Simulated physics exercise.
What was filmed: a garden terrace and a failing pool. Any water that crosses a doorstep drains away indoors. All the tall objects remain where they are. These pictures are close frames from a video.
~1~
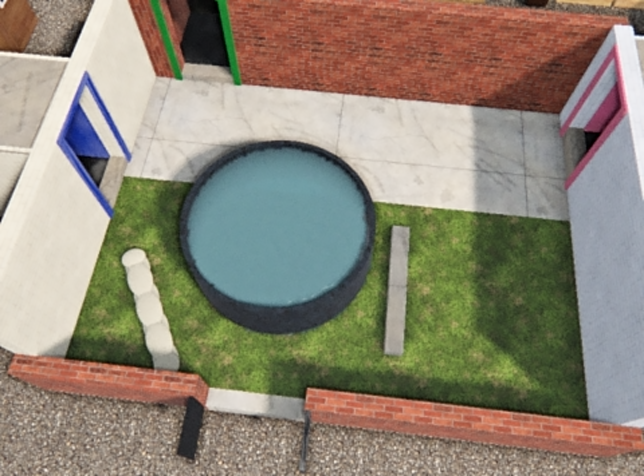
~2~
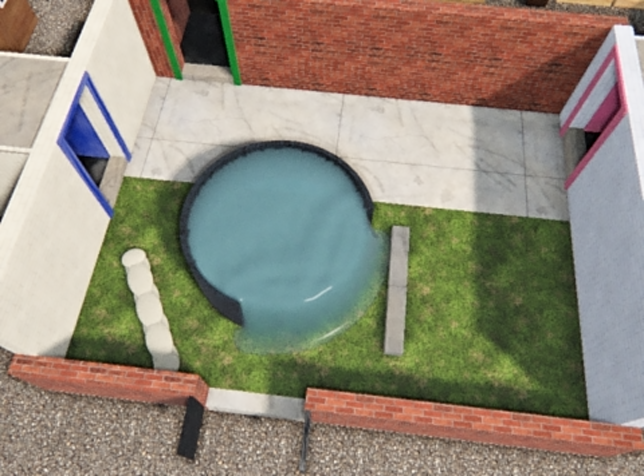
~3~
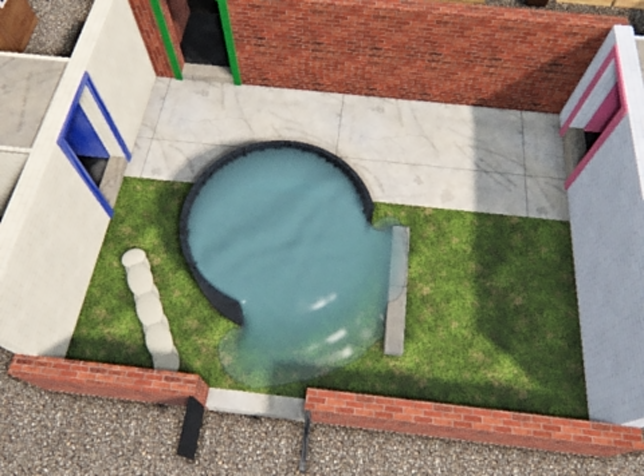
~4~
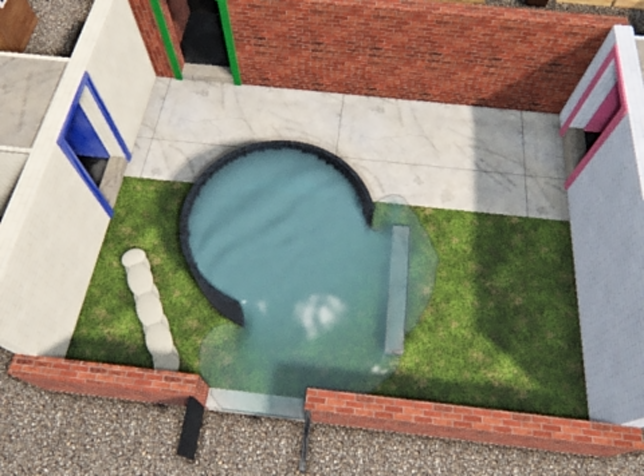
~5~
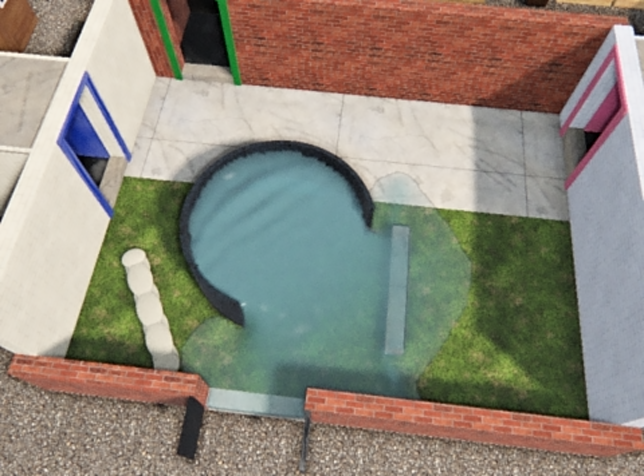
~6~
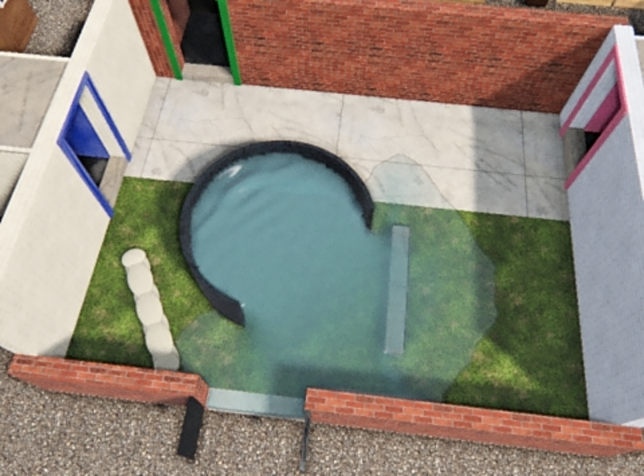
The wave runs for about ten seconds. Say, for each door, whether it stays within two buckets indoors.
Result: Most likely the pink door will not exceed two buckets. Most likely the blue door will not exceed two buckets. Most likely the green door will not exceed two buckets.
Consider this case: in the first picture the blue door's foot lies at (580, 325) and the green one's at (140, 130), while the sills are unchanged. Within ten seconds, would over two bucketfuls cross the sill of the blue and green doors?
So the blue door ends up above and the green door ends up below.
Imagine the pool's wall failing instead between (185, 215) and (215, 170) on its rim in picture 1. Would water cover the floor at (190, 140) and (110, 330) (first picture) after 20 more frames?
Well, the first place would be submerged and the second one submerged.
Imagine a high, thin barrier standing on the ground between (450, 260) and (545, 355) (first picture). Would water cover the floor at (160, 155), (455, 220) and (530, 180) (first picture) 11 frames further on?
Taking them in order, I'd say parched, soaked and soaked.
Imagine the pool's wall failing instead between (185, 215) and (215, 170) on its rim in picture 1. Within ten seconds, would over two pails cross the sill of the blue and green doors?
As it turns out, the blue door tops the limit while the green door tops the limit.
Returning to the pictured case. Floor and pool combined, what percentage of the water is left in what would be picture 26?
80 per cent.
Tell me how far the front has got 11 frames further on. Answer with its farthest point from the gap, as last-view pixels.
Approximate pixel: (492, 110).
A moment on, water covers 45 % of the floor; the pink door not reached, the blue door not reached, the green door not reached.
Next, water covers 55 % of the floor; the pink door not reached, the blue door not reached, the green door not reached.
Then, water covers 70 % of the floor; the pink door wet at the sill, nothing in, the blue door not reached, the green door not reached.
Later, water covers 85 % of the floor; the pink door wet at the sill, nothing in, the blue door not reached, the green door wet at the sill, nothing in.
In the end, water covers 95 % of the floor; the pink door wet at the sill, nothing in, the blue door wet at the sill, nothing in, the green door wet at the sill, nothing in.
